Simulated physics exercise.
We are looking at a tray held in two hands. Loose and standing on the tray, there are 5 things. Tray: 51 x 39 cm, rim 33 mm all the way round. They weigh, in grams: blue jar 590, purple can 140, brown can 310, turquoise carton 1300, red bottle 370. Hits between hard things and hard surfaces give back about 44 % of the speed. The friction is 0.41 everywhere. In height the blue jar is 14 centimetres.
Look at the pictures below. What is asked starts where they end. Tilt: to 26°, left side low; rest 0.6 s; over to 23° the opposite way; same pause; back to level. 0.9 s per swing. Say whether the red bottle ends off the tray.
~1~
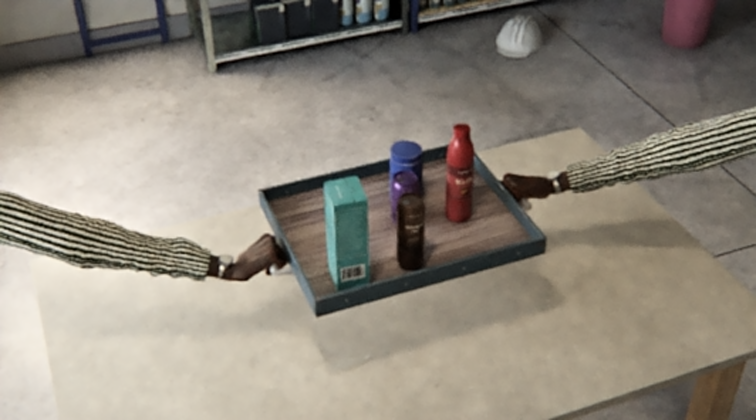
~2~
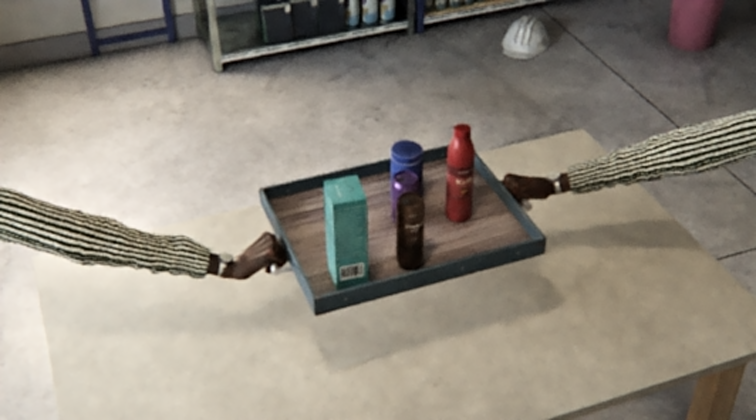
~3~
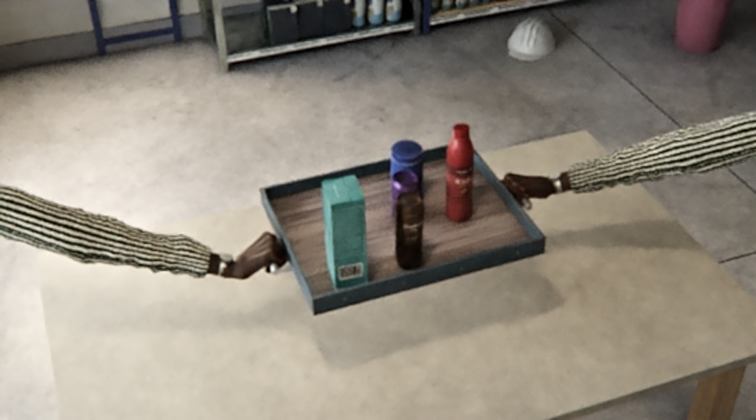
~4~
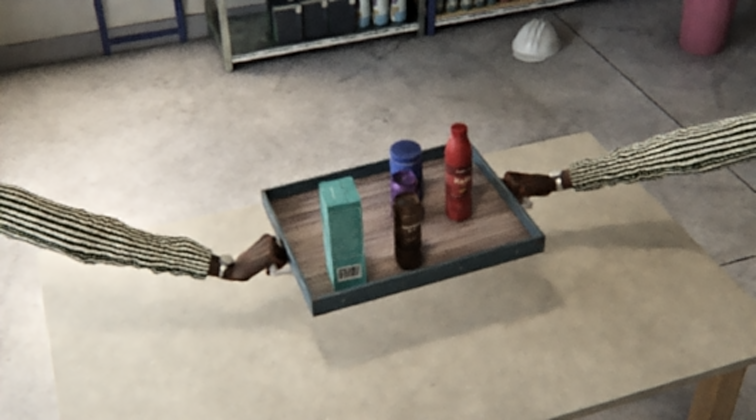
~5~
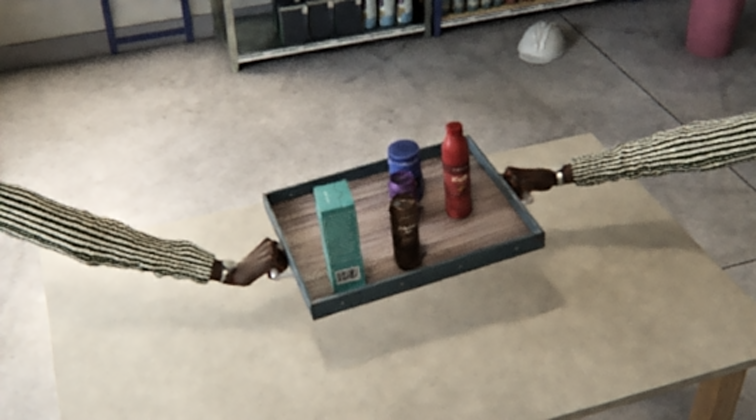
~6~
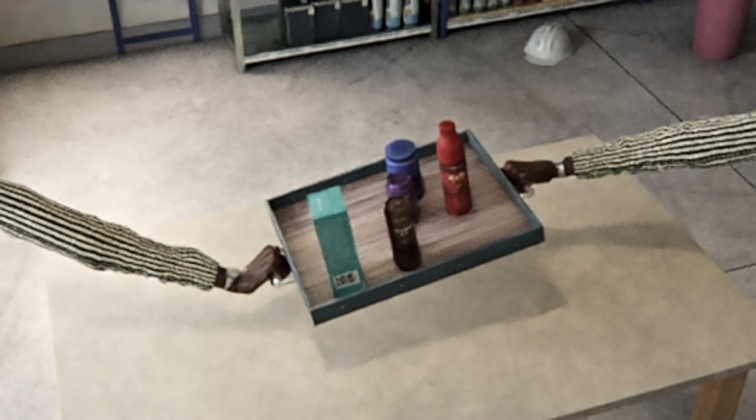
Red bottle: On.
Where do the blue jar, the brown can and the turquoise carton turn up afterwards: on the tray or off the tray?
At the end the blue jar remains on its base, the brown can remains on its base and the turquoise carton leaves its base.
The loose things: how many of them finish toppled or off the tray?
In all, 4.
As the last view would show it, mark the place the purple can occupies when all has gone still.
Around (376, 229).
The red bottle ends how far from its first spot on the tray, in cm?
It ends up around 21 cm from its start.
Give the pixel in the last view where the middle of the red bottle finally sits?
About (402, 243).
Then, 0.60 s past the last view, tray tilted 26°, left edge down; turquoise carton now off the tray; red bottle on its side near (380, 228); purple can on its side.
Then, 0.80 s past the last view, tray tilted 26°, left edge down; red bottle on its side near (354, 266); purple can on its side; brown can on its side.
Then, 1.60 s past the last view, tray tilted 2°, right edge down; red bottle on its side near (352, 246); purple can on its side; brown can on its side.
Then, 2.80 s past the last view, tray tilted 21°, right edge down; red bottle on its side near (400, 238); purple can on its side; brown can on its side.
Finally, off the tray, turquoise carton; on their side or leaning hard on the tray, purple can, brown can and red bottle; blue jar still in place (within 5 cm). Final places as that camera would see them, red bottle near (402, 242).
